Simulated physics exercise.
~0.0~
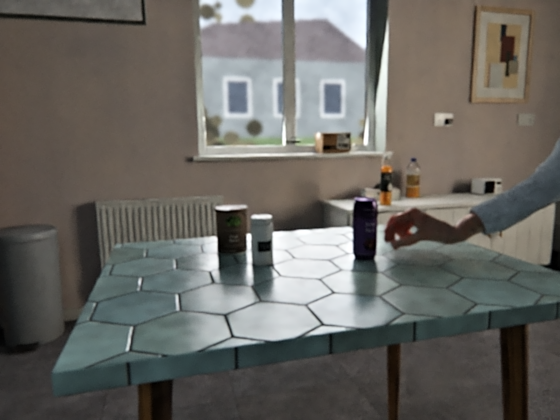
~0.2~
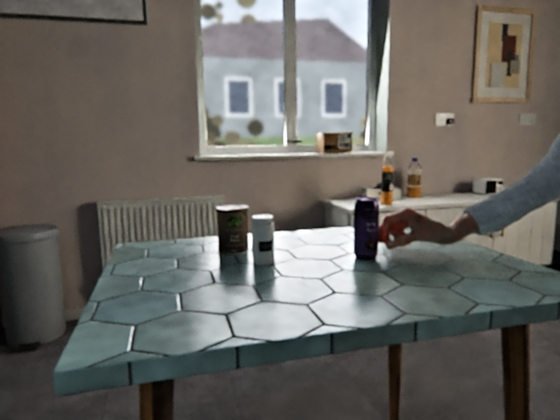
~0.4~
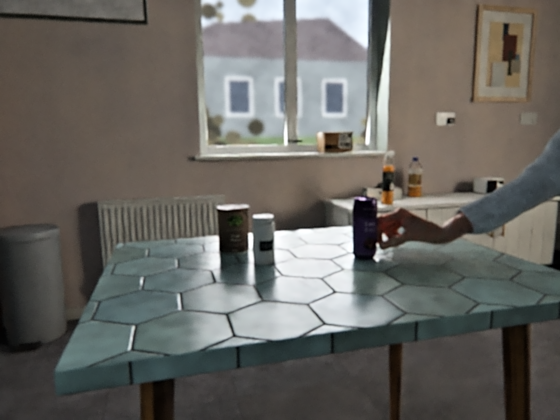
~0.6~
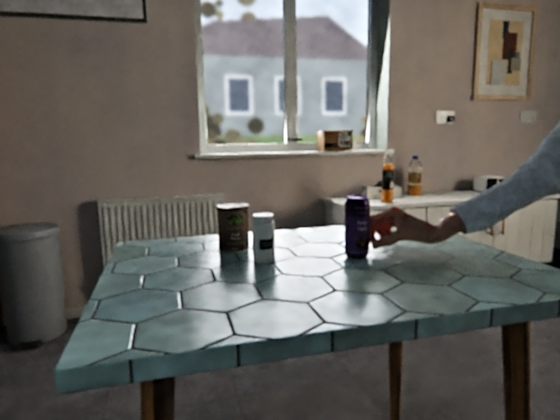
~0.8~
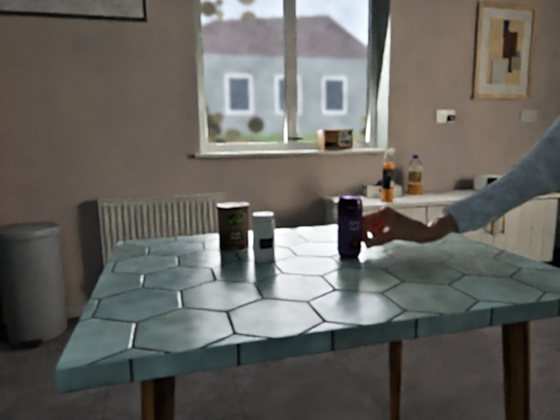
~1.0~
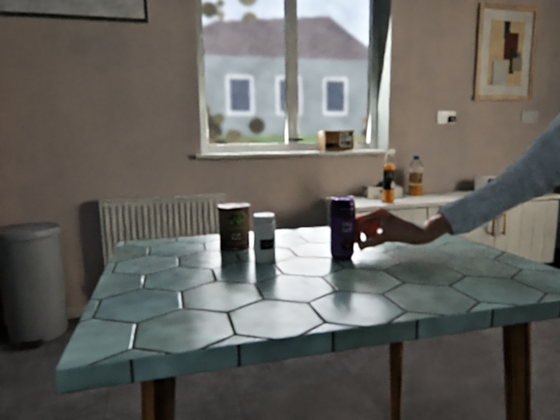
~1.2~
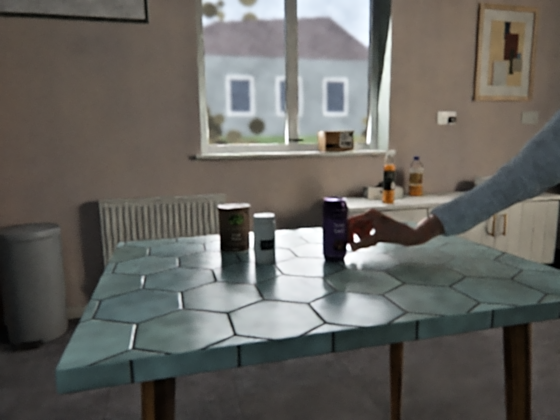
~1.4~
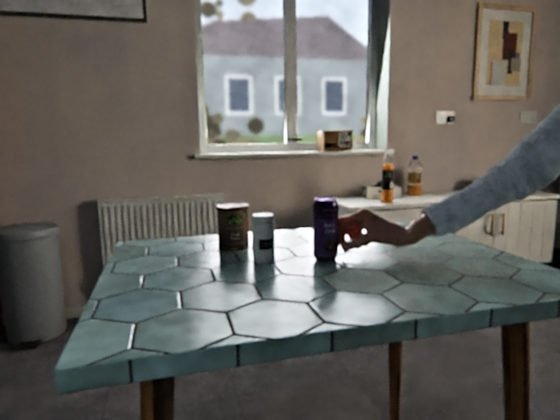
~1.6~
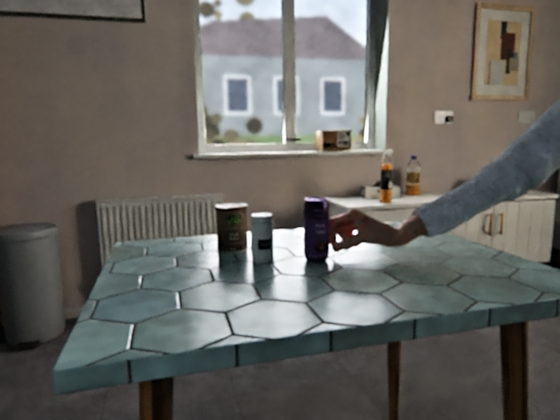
An arm in a grey-blue sleeve reaches in from the right over a table with teal hexagonal tiles, seen from the front in a dim room with a window, a radiator and a bin behind. A purple can stands near the middle, with a white shaker and a brown tin side by side to its left. The hand closes in on the can until its fingertip meets the side. It then pushes the can slowly leftward across the tiles, while the shaker and tin stay put. At the end the can is still upright, nearer the shaker, with the hand beside it.
